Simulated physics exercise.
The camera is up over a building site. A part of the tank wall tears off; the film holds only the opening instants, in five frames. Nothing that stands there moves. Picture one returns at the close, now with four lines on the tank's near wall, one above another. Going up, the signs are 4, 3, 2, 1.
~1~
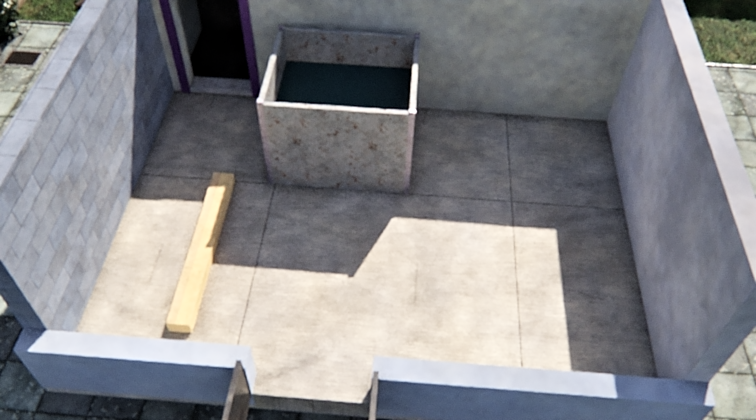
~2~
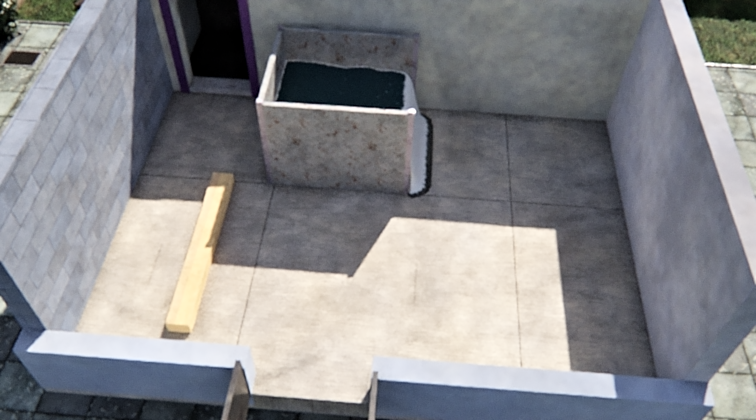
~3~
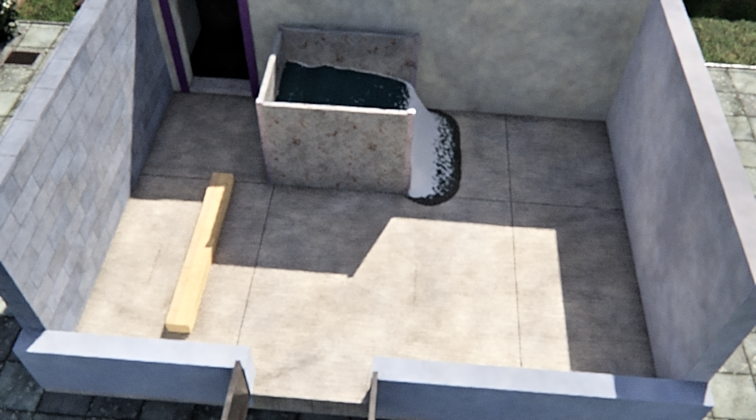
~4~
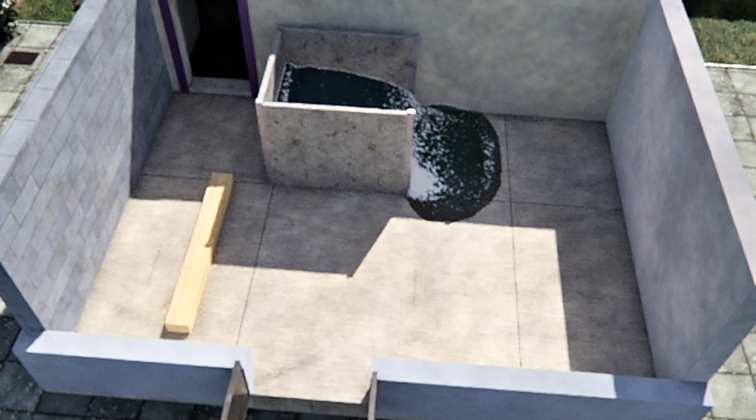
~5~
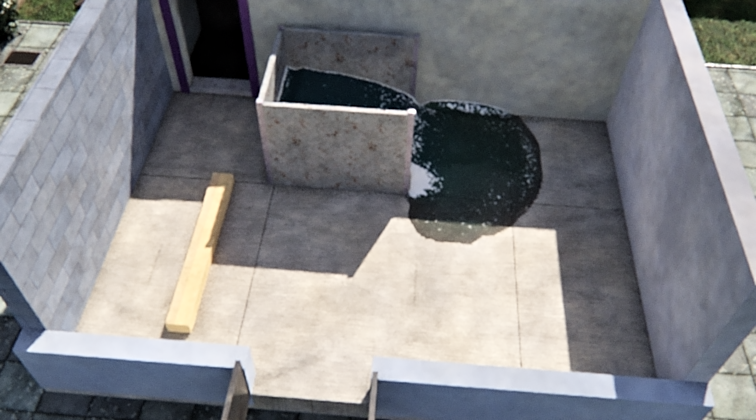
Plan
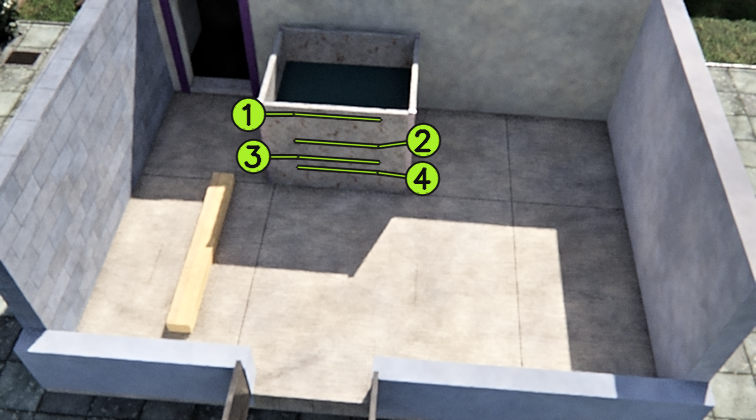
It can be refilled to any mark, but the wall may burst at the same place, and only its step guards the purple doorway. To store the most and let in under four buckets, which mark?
Level 2.
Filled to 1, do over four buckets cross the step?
Yes, it does.
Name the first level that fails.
Here it is level 1.
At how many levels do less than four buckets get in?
Three of them.
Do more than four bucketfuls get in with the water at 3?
No, not at all.
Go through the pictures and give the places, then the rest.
Water in the tank at rest, its middle at (344, 97); foot of the purple doorway at (222, 94); open gate at (311, 348), in the first picture.
In the second picture, 2 % of the ground under water, visible out to (417, 190).
In the third picture, 4 % of the ground under water, visible out to (441, 196).
In the fourth picture, 8 % of the ground under water, visible out to (483, 200).
In the fifth picture, 14 % of the ground under water, visible out to (535, 183).
In lime, 1 at (336, 116); 2 at (337, 143); 3 at (337, 159); 4 at (338, 170); from the bottom up 4, 3, 2, 1.
With 1, about 12 bucketfuls get in.
With 2, a splash gets over, under a bucket.
With 3, nothing gets over.
With 4, nothing gets over.
